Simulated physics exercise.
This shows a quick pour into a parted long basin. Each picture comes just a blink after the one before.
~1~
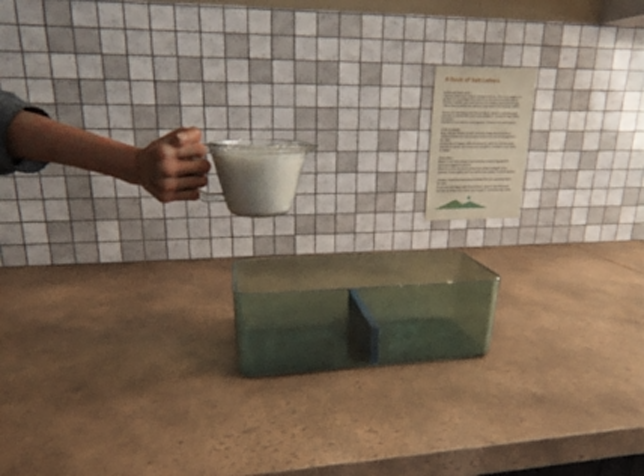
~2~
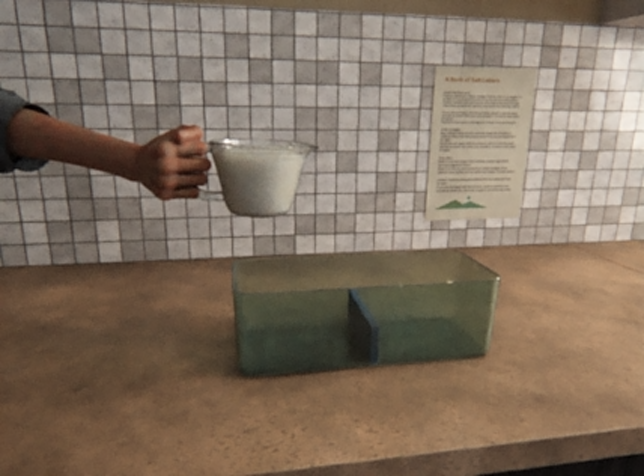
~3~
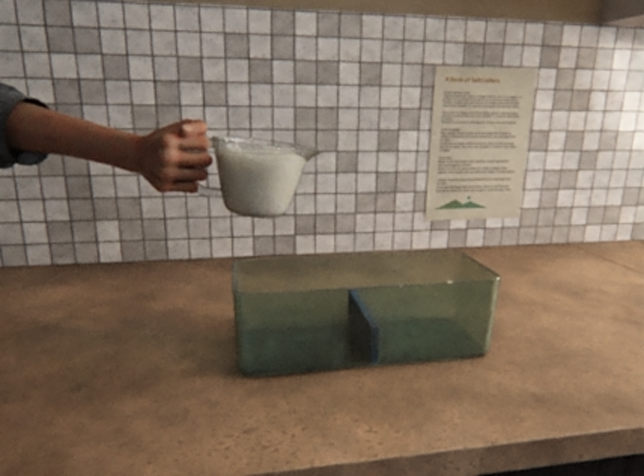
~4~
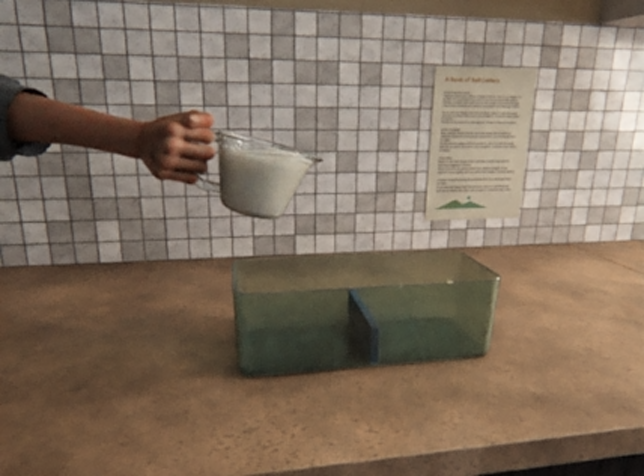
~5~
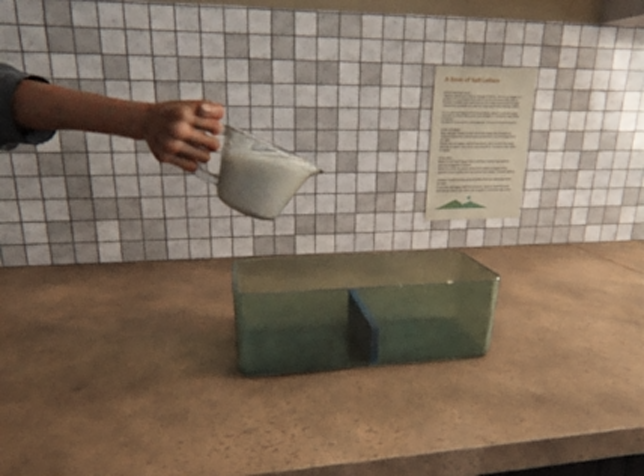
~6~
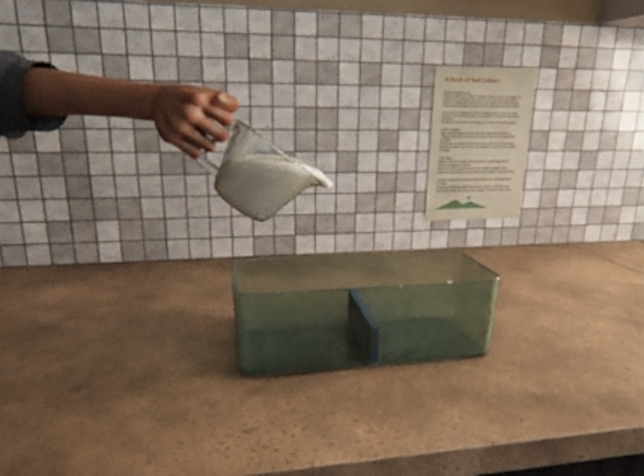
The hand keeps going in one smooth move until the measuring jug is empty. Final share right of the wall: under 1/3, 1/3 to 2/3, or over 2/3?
Under 1/3.
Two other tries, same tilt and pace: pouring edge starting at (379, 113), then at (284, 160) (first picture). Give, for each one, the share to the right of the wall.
90 and 5 in a hundred.
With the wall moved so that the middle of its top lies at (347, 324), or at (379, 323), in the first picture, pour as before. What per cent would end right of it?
Respectively 45 and 15 per cent, approximately.
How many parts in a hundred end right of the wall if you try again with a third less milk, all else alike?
About 5 percent.
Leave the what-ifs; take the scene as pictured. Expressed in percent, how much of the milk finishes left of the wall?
Roughly 85 %.
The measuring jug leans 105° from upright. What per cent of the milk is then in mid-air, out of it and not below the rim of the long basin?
Estimated at 25 per cent or so.
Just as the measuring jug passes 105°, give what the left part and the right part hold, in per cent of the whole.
On the left near 45 in a hundred, on the right near 10 in a hundred.
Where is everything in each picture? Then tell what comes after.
The first frame shows tilt 0°; pouring edge (319, 144); surface from (214, 153) to (303, 153); the long basin's rim runs from (233, 277) to (479, 265); the wall's top is at (363, 308).
The second frame shows tilt 2°; pouring edge (319, 146); surface from (215, 153) to (303, 154).
The third frame shows tilt 6°; pouring edge (322, 151); surface from (217, 151) to (305, 156).
The fourth frame shows tilt 14°; pouring edge (324, 160); surface from (221, 151) to (309, 158).
The fifth frame shows tilt 24°; pouring edge (326, 172); surface from (224, 154) to (318, 164).
The sixth frame shows tilt 36°; pouring edge (325, 185); surface from (223, 164) to (316, 175); 5 per cent is over the edge.
A moment on, the measuring jug is tipped right over and 20 per cent is still to pour, 45 is left of the wall and 8 right of it.
Next, the measuring jug is tipped right over and 0 per cent is still to pour, 85 is left of the wall and 9 right of it.
Then the measuring jug is tipped right over and 0 per cent is still to pour, 84 is left of the wall and 13 right of it.
Later the measuring jug is tipped right over and 0 per cent is still to pour, 84 is left of the wall and 13 right of it.
Finally, 84 per cent lies left of the wall, 13 right of it and 3 outside.
